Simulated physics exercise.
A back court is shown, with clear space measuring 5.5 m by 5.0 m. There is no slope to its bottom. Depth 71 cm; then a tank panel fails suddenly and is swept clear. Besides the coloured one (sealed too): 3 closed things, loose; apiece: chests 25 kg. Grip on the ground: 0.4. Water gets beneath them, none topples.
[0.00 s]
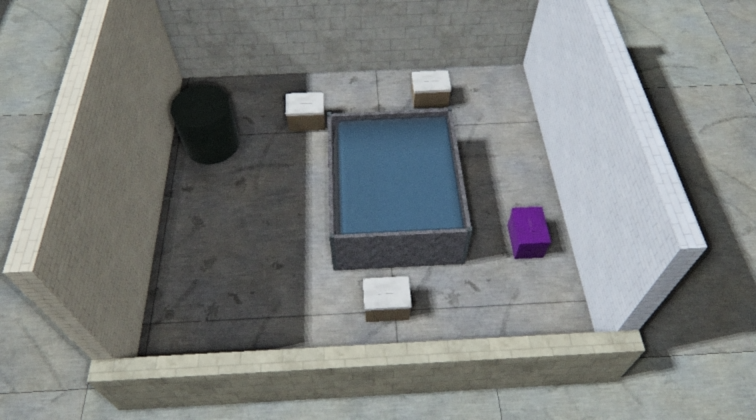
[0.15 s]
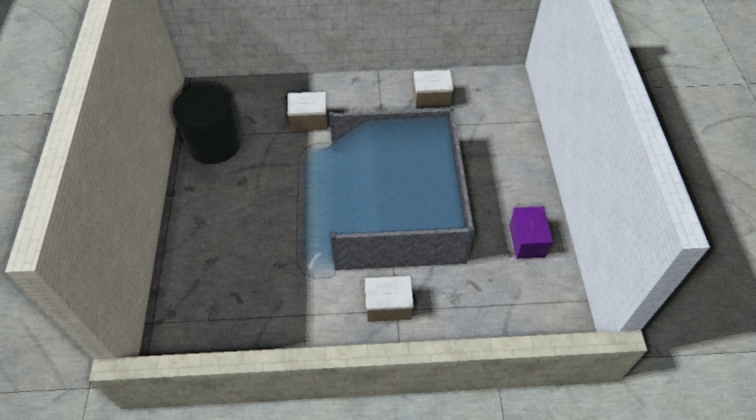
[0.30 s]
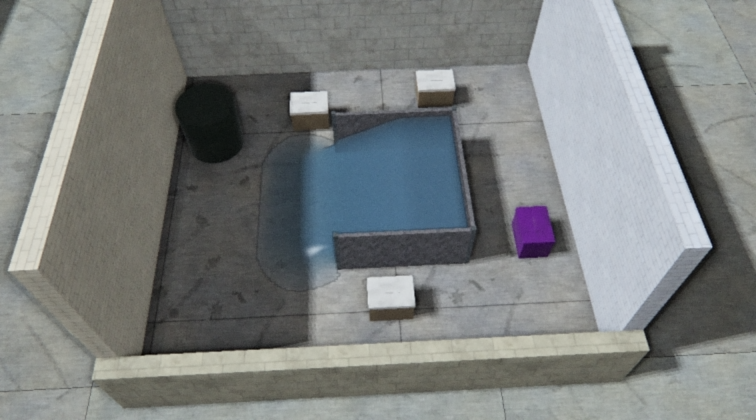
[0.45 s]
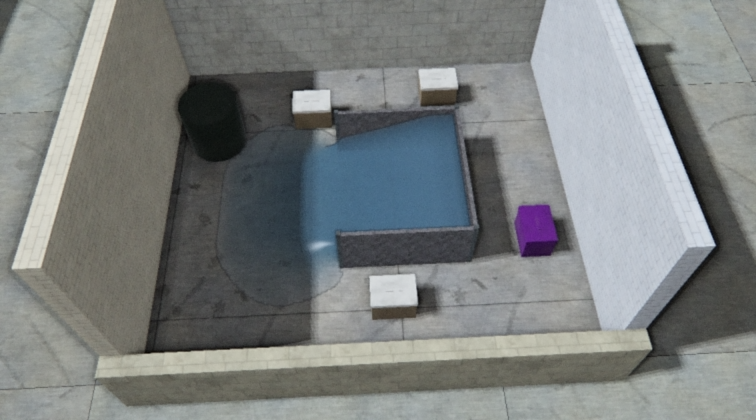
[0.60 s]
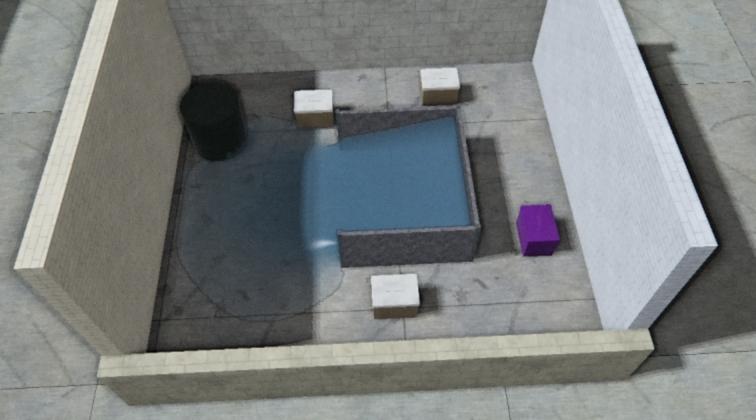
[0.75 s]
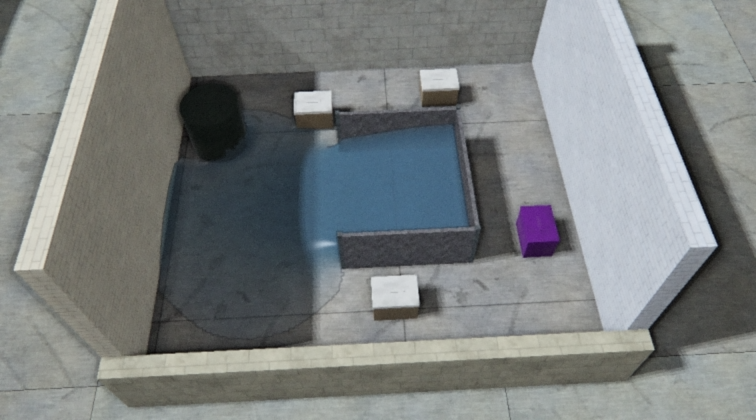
In the video, water pours out of the open left side of a raised tank in a walled court and spreads across the floor to the left wall, around the dark cylinder, while the purple chest and three pale boxes stay still.
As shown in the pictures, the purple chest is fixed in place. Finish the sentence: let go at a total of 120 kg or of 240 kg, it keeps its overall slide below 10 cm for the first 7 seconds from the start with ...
It does so with the lighter total as well.
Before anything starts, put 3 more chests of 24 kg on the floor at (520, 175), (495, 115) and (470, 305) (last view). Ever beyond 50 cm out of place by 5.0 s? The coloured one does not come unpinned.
Within it, within it, beyond it.
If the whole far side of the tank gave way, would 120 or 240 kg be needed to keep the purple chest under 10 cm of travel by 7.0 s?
Result: Lighter option succeeds.
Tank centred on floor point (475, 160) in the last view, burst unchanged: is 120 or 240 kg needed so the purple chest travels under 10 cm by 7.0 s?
Then the outcome is clear: Even the lighter works.
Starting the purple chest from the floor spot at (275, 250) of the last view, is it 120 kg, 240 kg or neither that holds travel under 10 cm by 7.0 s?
Going by the scene, only the heavier one works.
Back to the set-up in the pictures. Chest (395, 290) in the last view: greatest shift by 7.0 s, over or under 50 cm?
The answer here is beyond.
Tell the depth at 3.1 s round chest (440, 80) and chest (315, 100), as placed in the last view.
Depth approx. 0 cm / 5 cm.
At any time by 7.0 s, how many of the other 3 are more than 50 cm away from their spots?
I make that 2.
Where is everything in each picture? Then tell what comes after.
The purple chest at (531, 225) rests on the ground; water covers 2.9 m2; 0 of 4 have shifted, in the first frame.
The purple chest at (533, 225) rests on the ground; water covers 4.0 m2; 0 of 4 have shifted, in the second frame.
The purple chest at (535, 224) rests on the ground; 5.5 m2 under water; 0 of 4 have shifted, in the third frame.
The purple chest at (538, 223) rests on the ground; water covers 7.2 m2; 0 of 4 have shifted, in the fourth frame.
The purple chest at (540, 223) rests on the ground; 8.8 m2 under water; 0 of 4 have shifted, in the fifth frame.
The purple chest at (540, 223), on the bottom; water covers 9.9 m2; 0 of 4 have shifted, in the sixth frame.
After 1.4 s the purple chest would be 0 cm from its start with 120 kg and 0 cm from its start with 240 kg; 0 cm of water round it then.
After 3.1 s the purple chest would be 0 cm from its start with 120 kg and 0 cm from its start with 240 kg; 0 cm of water round it then.
After 4.9 s the purple chest would be 0 cm from its start with 120 kg and 0 cm from its start with 240 kg; 8 cm of water round it then.
After 7.0 s the purple chest would be 0 cm from its start with 120 kg and 0 cm from its start with 240 kg; 6 cm of water round it then.
